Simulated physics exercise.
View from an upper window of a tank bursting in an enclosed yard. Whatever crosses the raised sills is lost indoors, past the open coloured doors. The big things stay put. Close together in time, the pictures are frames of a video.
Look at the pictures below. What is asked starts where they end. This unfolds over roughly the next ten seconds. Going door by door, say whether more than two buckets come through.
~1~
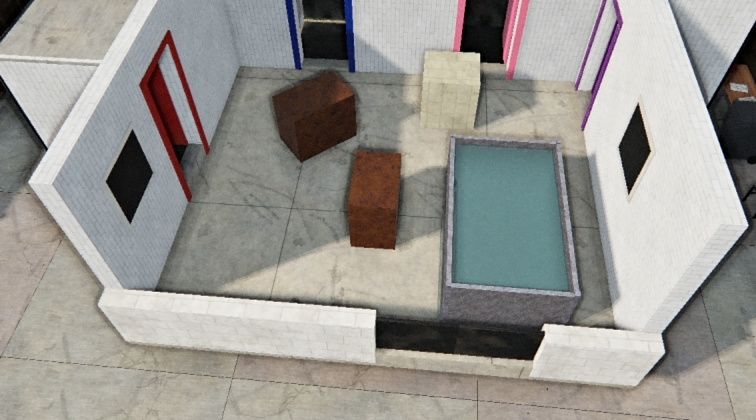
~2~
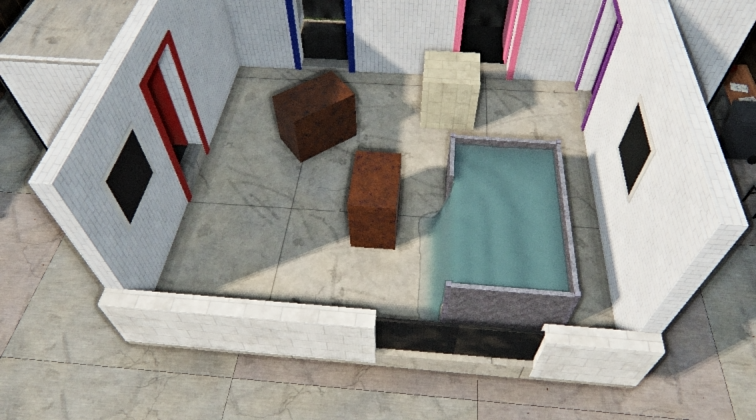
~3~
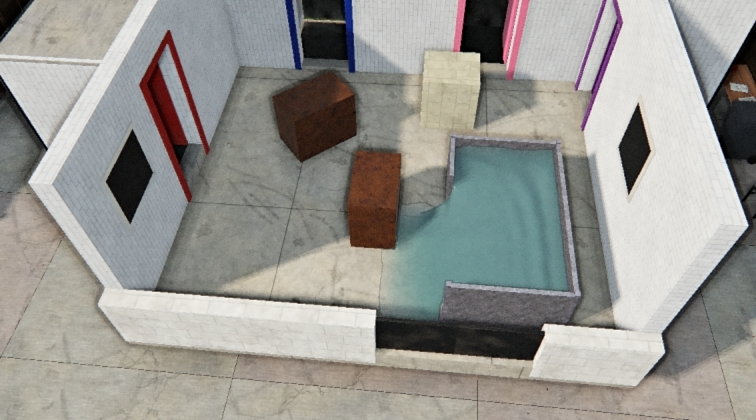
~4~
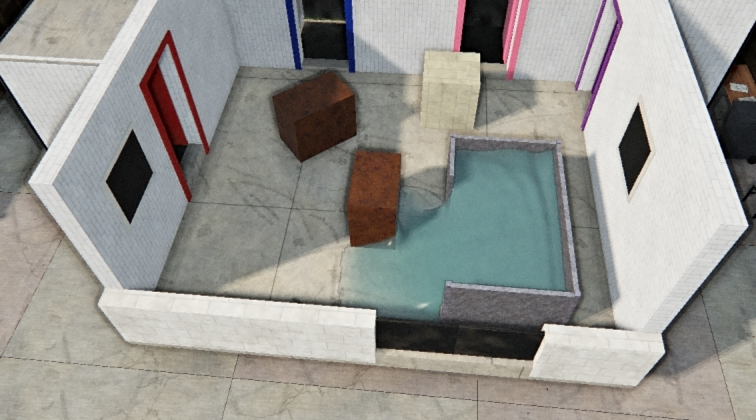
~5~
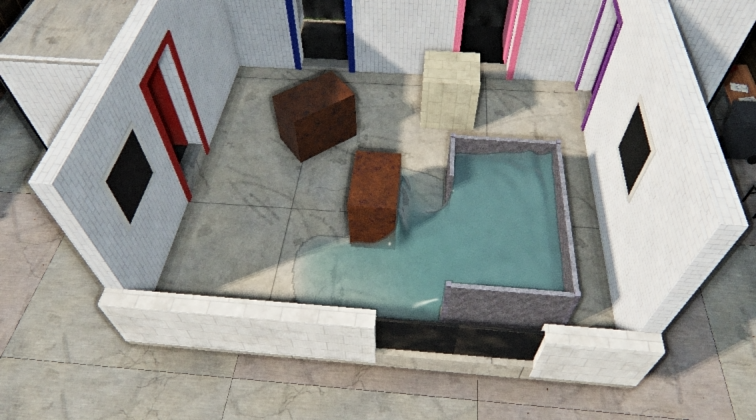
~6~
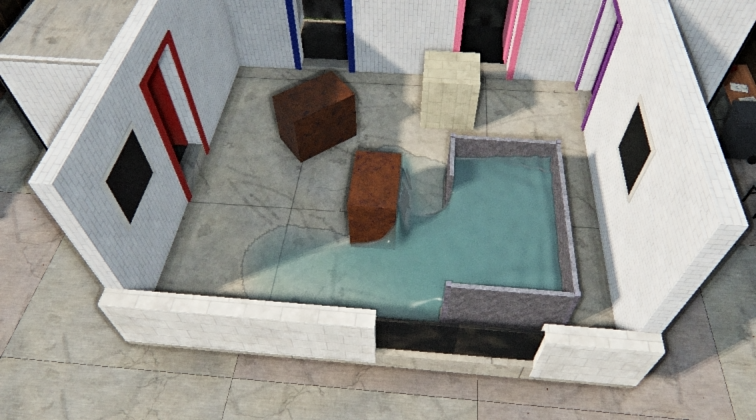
The purple door goes over two buckets, the pink door does not go over two buckets, the red door does not go over two buckets, the blue door goes over two buckets.
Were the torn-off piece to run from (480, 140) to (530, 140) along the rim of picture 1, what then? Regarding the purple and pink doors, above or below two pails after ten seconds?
In brief, the purple goes past the mark; the pink goes past the mark.
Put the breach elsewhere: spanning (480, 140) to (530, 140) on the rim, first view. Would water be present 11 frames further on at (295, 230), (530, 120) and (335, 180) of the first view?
Result, in sequence: Spared by the spill, sodden, sodden.
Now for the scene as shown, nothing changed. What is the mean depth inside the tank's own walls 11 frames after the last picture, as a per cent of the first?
Around 32 percent.
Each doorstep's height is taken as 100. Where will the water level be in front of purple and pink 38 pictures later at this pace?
About 110 and 70 %.
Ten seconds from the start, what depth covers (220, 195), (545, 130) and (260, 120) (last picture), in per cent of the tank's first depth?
In the order asked, some 12, 8 and 12 in a hundred.
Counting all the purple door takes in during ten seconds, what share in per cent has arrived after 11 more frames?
Some 0 in a hundred.
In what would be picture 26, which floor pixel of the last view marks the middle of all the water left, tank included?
Roughly (339, 209) in the last picture.
A moment on, water covers 45 % of the floor; the purple door not reached, the pink door not reached, the red door not reached, the blue door not reached.
Next, water covers 60 % of the floor; the purple door wet at the sill, nothing in, the pink door not reached, the red door wet at the sill, nothing in, the blue door wet at the sill, nothing in.
Then, water covers 85 % of the floor; the purple door under two buckets in, the pink door wet at the sill, nothing in, the red door wet at the sill, nothing in, the blue door under two buckets in.
Later, water covers 100 % of the floor; the purple door under two buckets in, the pink door wet at the sill, nothing in, the red door wet at the sill, nothing in, the blue door far over two buckets in.
In the end, water covers 100 % of the floor; the purple door far over two buckets in, the pink door wet at the sill, nothing in, the red door wet at the sill, nothing in, the blue door far over two buckets in.
